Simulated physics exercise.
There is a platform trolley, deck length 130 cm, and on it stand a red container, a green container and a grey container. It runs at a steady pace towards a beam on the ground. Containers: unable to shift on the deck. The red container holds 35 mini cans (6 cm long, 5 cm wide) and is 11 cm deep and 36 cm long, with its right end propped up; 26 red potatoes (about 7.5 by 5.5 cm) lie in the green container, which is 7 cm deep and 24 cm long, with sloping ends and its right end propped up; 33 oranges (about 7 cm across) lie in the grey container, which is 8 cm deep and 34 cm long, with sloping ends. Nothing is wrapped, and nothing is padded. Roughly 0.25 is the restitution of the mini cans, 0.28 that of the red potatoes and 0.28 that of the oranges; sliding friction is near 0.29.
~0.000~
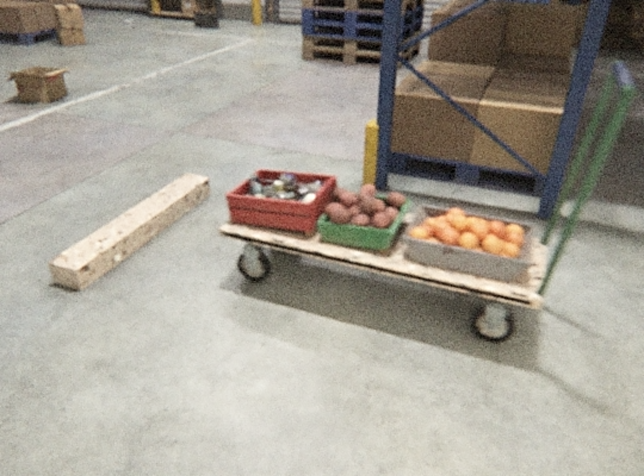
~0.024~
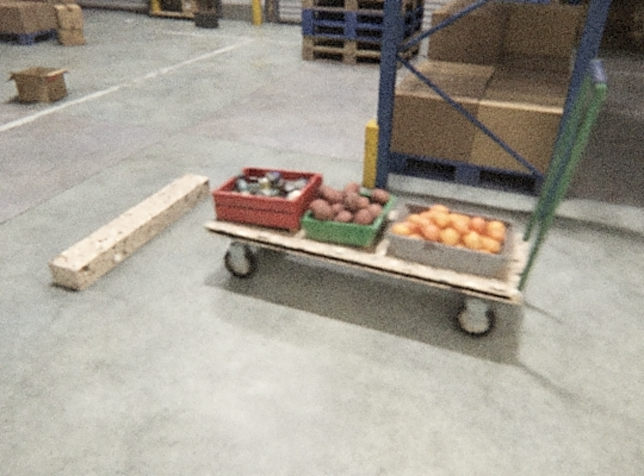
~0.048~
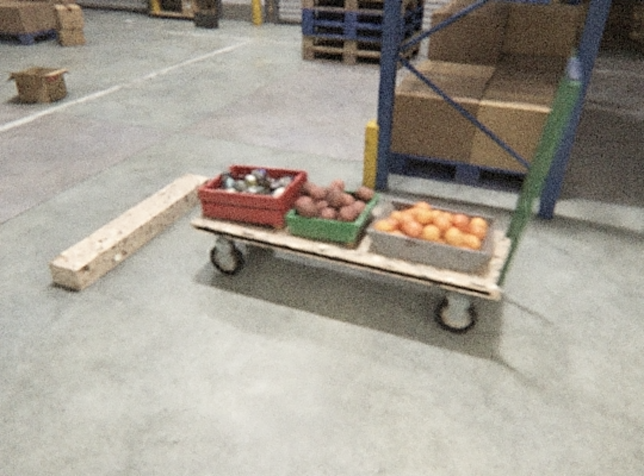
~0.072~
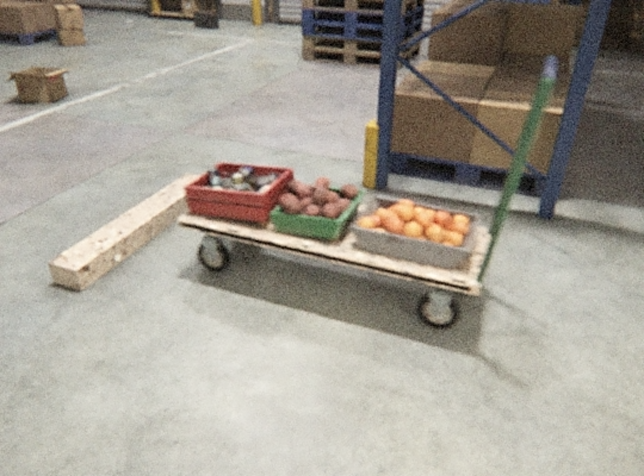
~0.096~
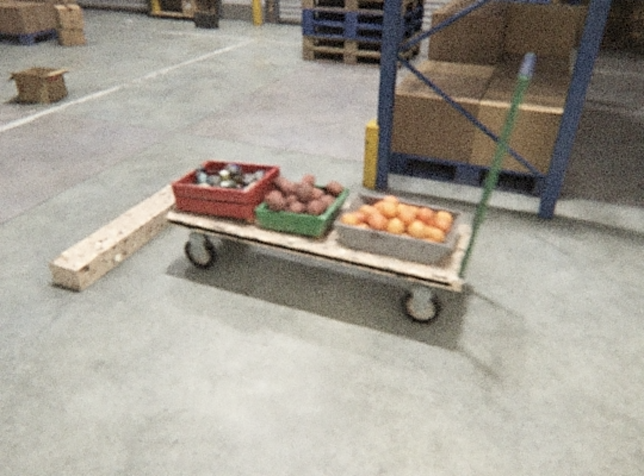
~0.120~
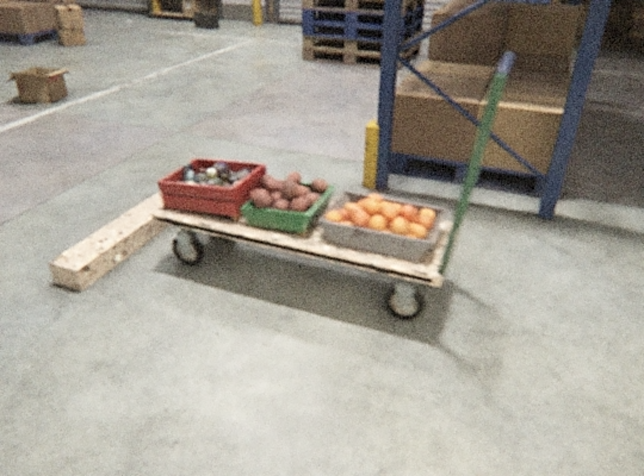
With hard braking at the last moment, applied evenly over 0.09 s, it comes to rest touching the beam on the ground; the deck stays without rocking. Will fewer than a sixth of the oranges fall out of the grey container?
No: The dropped share sits above one sixth.
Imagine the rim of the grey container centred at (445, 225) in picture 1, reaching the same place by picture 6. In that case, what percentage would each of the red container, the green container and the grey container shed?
Red container 10, green container 10, grey container 20 per cent.
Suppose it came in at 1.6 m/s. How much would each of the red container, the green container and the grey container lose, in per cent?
Red container 0 %, green container 10 %, grey container 0 %.
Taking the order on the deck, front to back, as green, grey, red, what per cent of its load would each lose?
In that arrangement the red container sheds 20 per cent of its load, the green container 50 per cent, and the grey container 50 per cent.
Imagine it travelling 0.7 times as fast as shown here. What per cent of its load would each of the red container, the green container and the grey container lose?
Red container 0, green container 10, grey container 20 per cent.
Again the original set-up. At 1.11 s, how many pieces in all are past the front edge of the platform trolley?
Some 2 pieces.
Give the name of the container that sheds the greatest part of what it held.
Grey container.
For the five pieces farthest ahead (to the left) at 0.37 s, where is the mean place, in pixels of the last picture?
They're centred near (147, 171).
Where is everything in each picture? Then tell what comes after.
In the first frame (each is followed by its nearest rim corner in this view), grey container, (529, 262); green container, (390, 231); 58 cm short of the stop; none out.
In the second frame, grey container, (508, 258); green container, (372, 227); 51 cm short of the stop.
In the third frame, grey container, (488, 254); green container, (355, 224); 44 cm short of the stop.
In the fourth frame, grey container, (468, 250); green container, (338, 221); 37 cm short of the stop.
In the fifth frame, grey container, (449, 246); green container, (322, 217); 30 cm short of the stop.
In the sixth frame, grey container, (431, 242); green container, (306, 214); 23 cm short of the stop; none out.
After 0.15 s, it begins to slow.
After 0.25 s, red container 35 in, 0 out, green container 26 in, 0 out and grey container 33 in, 0 out.
After 0.37 s, red container 35 in, 0 out, green container 21 in, 5 out and grey container 24 in, 9 out.
After 0.60 s, red container 34 in, 1 out, green container 20 in, 6 out and grey container 17 in, 16 out.
Outcome (at 1.11 s), red container 32 in, 3 out, green container 20 in, 6 out and grey container 16 in, 17 out. Asked share, 17 of 33, 52 per cent.
